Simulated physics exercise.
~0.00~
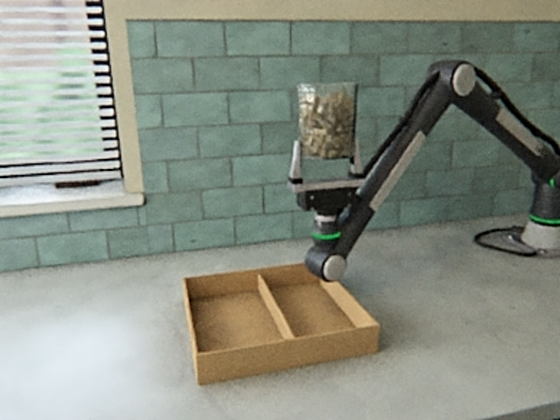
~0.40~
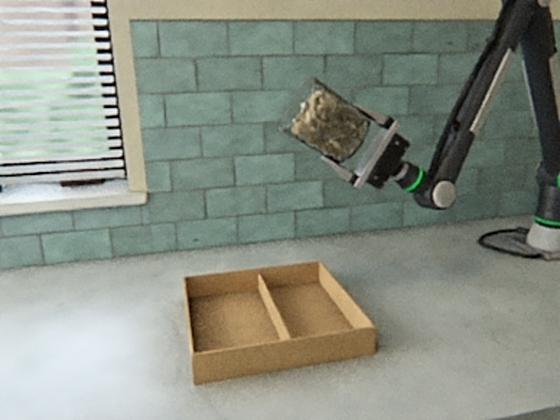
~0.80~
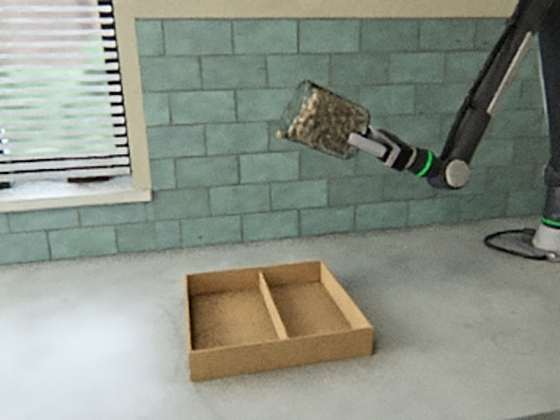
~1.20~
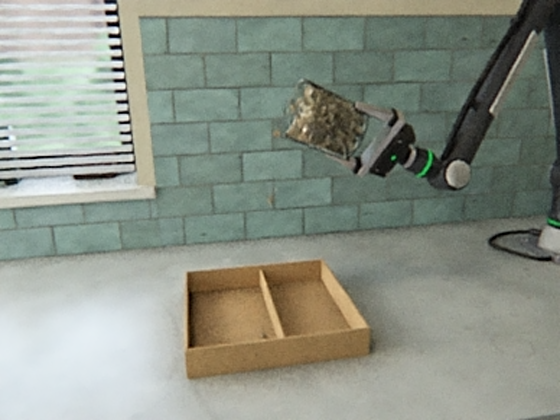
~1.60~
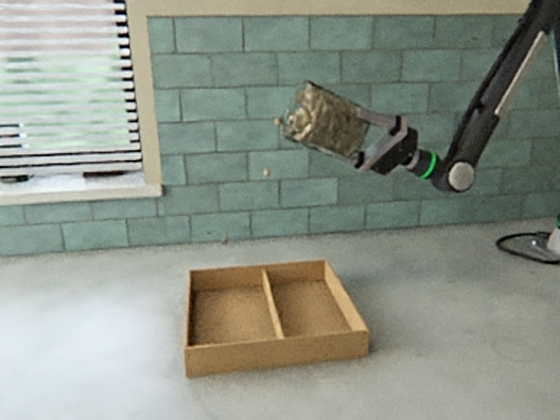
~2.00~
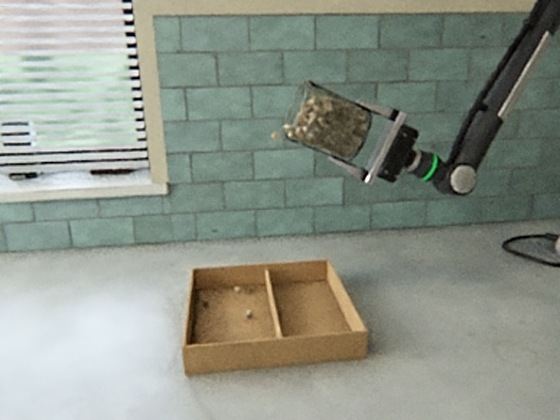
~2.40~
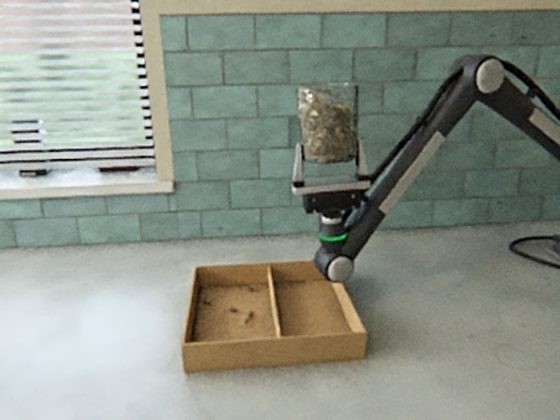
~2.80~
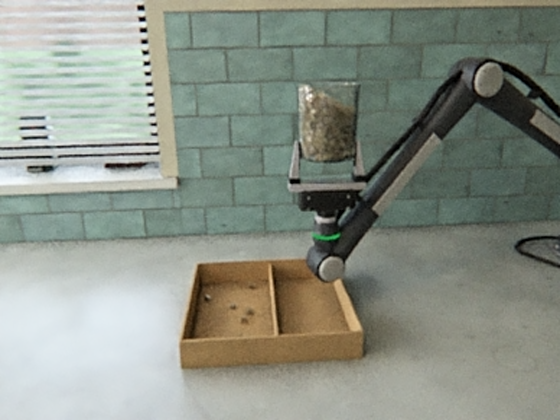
A black robot arm with green rings reaches in from the right, holding a clear tumbler of small tan and grey pebbles upright above a grey counter. Below sits a shallow brown tray split in two by a cross wall, with green tiles and a blinded window behind, seen from slightly above. The arm swings up and tips the tumbler leftward until it lies steeply over. It stays tilted while a few pebbles dribble into the tray's left part. The arm then rights the tumbler, still nearly full, leaving a few pebbles scattered on the left and none visible on the right.
